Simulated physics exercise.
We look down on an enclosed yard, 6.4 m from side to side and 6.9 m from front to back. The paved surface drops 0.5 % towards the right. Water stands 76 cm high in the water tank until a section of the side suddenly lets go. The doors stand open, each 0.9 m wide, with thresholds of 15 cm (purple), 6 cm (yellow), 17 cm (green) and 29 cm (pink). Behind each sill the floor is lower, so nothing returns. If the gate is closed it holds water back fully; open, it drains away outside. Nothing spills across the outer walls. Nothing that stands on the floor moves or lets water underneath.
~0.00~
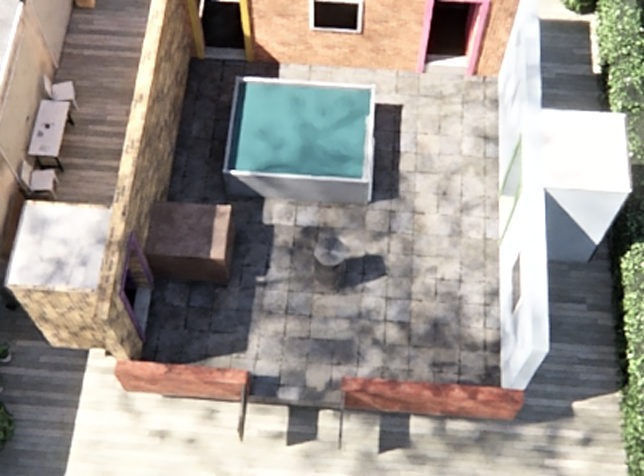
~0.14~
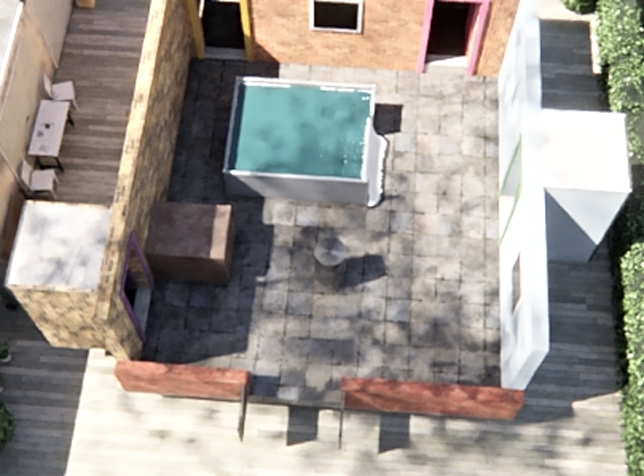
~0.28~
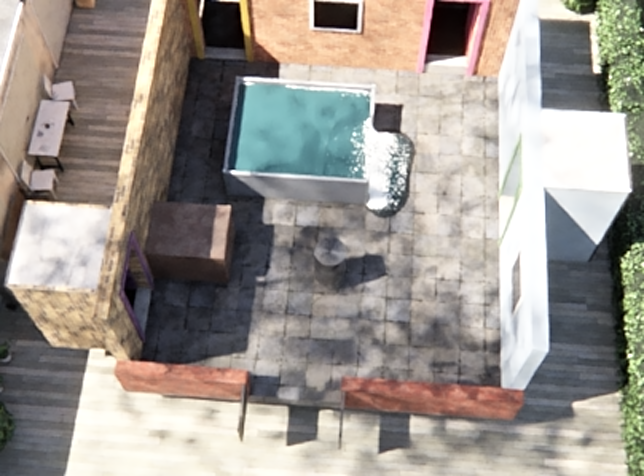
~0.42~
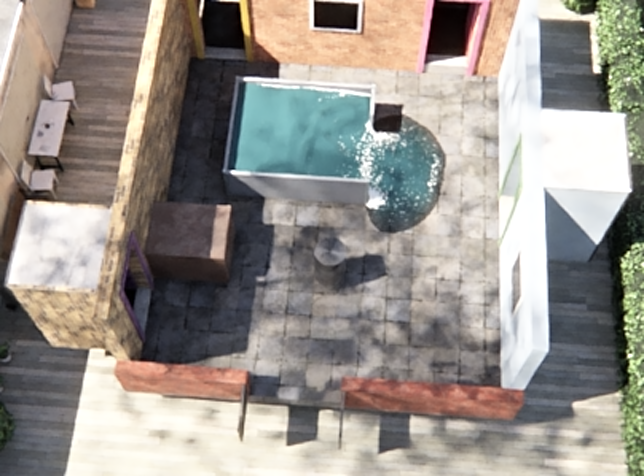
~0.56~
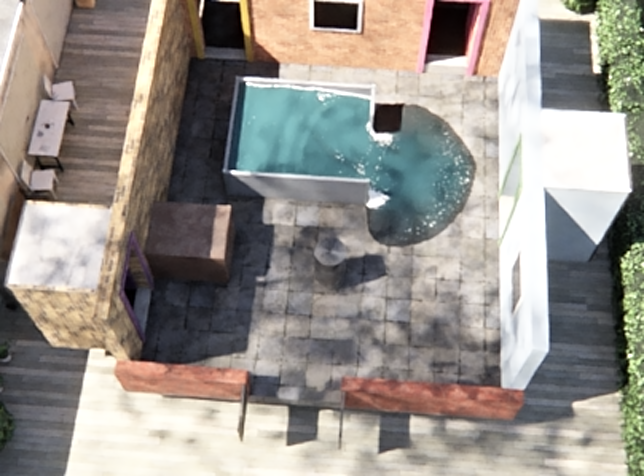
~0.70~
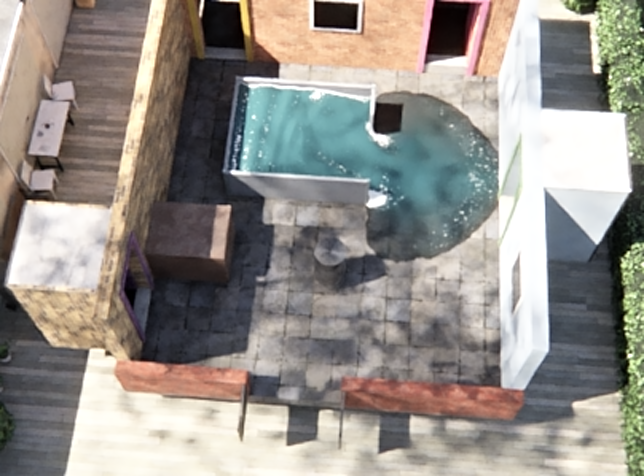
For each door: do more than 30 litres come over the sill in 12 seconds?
Door by door: At the purple door it does not reach the limit; at the yellow door it goes over the limit; at the green door it passes the limit; at the pink door it does not reach the limit.
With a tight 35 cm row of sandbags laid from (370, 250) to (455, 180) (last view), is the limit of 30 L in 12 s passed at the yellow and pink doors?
Against that limit: Yellow past it, pink above.
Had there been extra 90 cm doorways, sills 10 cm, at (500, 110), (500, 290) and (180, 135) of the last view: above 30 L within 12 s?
In turn: Above, above, below.
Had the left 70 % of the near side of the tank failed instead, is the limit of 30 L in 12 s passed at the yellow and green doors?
Against that limit: Yellow past it, green below.
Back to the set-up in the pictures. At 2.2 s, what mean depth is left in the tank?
Roughly 39 cm on average.
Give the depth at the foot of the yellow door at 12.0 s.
About 9.5 cm.
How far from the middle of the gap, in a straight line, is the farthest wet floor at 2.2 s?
Roughly 5.2 m.
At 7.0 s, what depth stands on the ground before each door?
In cm: Purple 15, yellow 12, green 15, pink 14.
After 1.4 s water covers 25 % of the floor and is deepest (44 cm) near (495, 185); purple door not reached, yellow door not reached, green door 38 cm at the sill, 35 L in, pink door 5 cm at the sill, 0 L in.
After 2.2 s water covers 30 % of the floor and is deepest (45 cm) near (495, 78); purple door not reached, yellow door not reached, green door 39 cm at the sill, 138 L in, pink door 20 cm at the sill, 0 L in.
After 3.5 s water covers 50 % of the floor and is deepest (36 cm) near (497, 400); purple door not reached, yellow door not reached, green door 27 cm at the sill, 255 L in, pink door 23 cm at the sill, 0 L in.
After 7.0 s water covers 90 % of the floor and is deepest (19 cm) near (497, 400); purple door 15 cm at the sill, 1 L in, yellow door 12 cm at the sill, 44 L in, green door 15 cm at the sill, 291 L in, pink door 14 cm at the sill, 1 L in.
After 12.0 s water covers 100 % of the floor and is deepest (13 cm) near (496, 234); purple door 10 cm at the sill, 1 L in, yellow door 9 cm at the sill, 112 L in, green door 13 cm at the sill, 291 L in, pink door 7 cm at the sill, 1 L in.
